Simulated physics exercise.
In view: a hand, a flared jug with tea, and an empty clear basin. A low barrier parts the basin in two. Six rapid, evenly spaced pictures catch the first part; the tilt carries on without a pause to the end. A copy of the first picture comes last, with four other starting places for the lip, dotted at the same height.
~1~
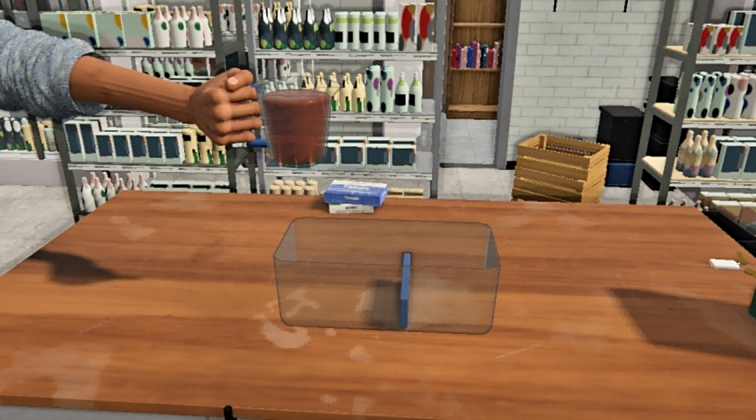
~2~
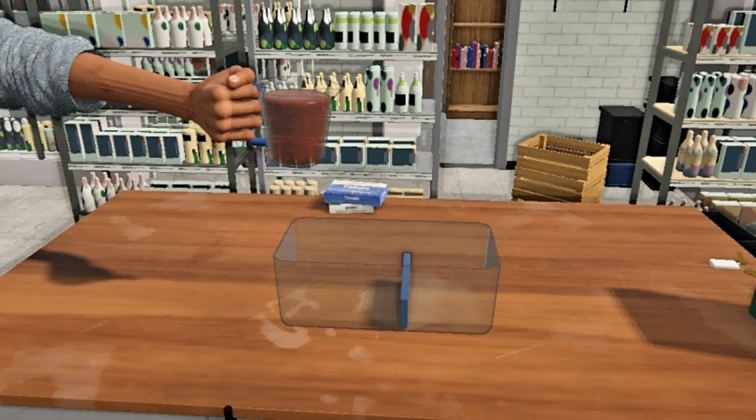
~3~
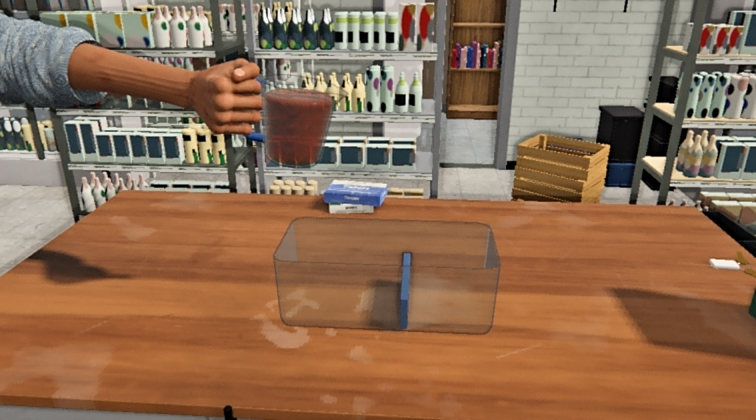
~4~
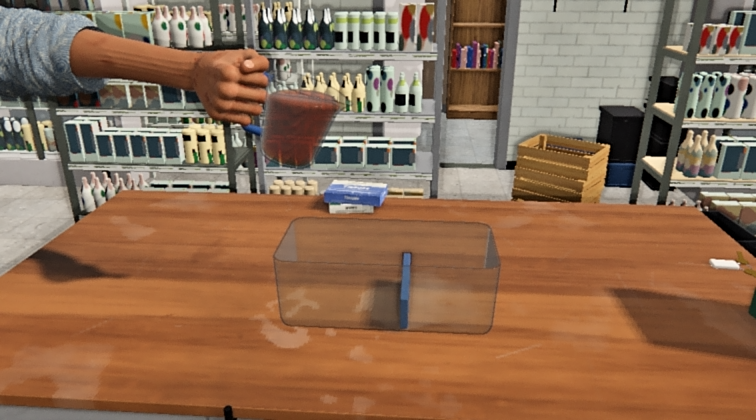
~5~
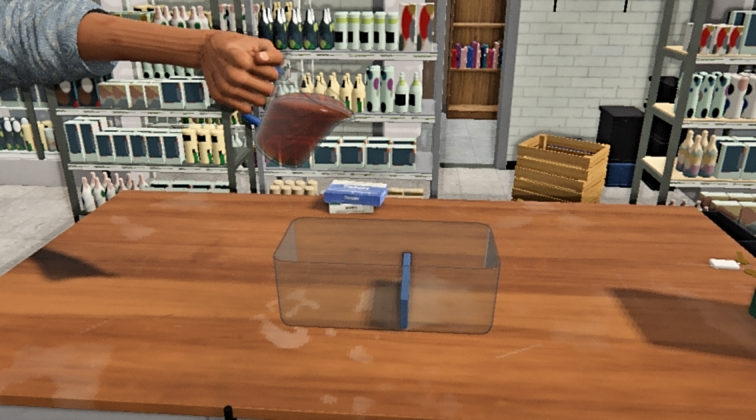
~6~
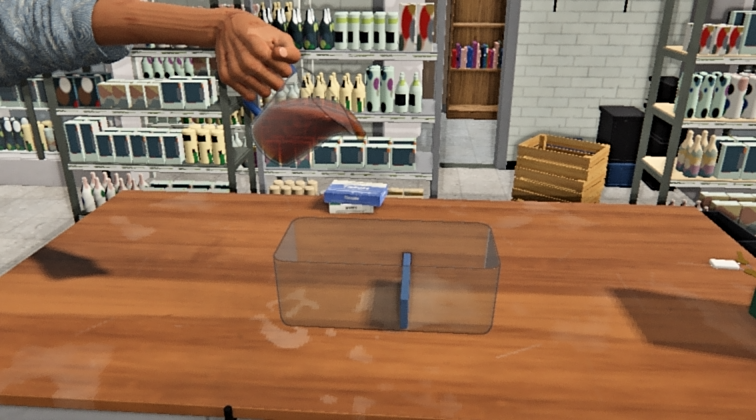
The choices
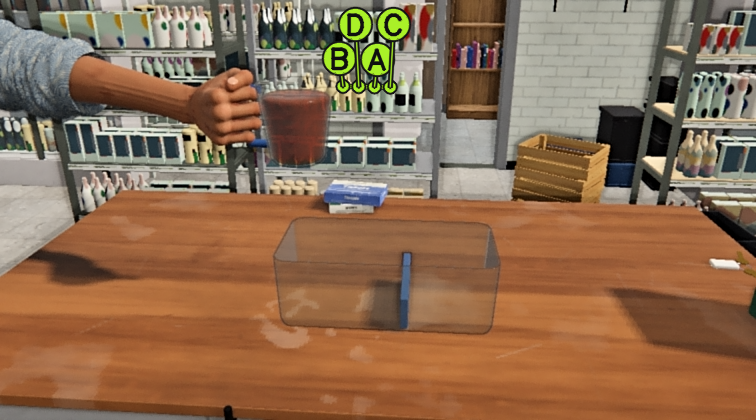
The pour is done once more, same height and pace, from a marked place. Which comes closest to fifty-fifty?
Go for A.
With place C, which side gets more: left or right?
The right side.
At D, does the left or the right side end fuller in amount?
The left one.
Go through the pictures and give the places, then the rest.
Upright, lip at (342, 86); basin from (281, 321) to (492, 331); top of the wall at (406, 274); nothing has left yet.
Tipped about 2°, lip at (343, 88); nothing has left yet.
Tipped about 9°, lip at (347, 94); nothing has left yet.
Tipped about 19°, lip at (352, 104); nothing has left yet.
Tipped about 33°, lip at (355, 118); nothing has left yet.
Tipped about 49°, lip at (354, 133); tea is over the lip, down to (361, 136).
On the marked copy, A at (374, 86); B at (343, 86); C at (390, 87); D at (358, 86).
With A, about 51 % ends left of the wall and 43 % right of it; 6 % is lost outside.
With B, about 84 % ends left of the wall and 10 % right of it; 7 % is lost outside.
With C, about 25 % ends left of the wall and 69 % right of it; 7 % is lost outside.
With D, about 66 % ends left of the wall and 26 % right of it; 8 % is lost outside.
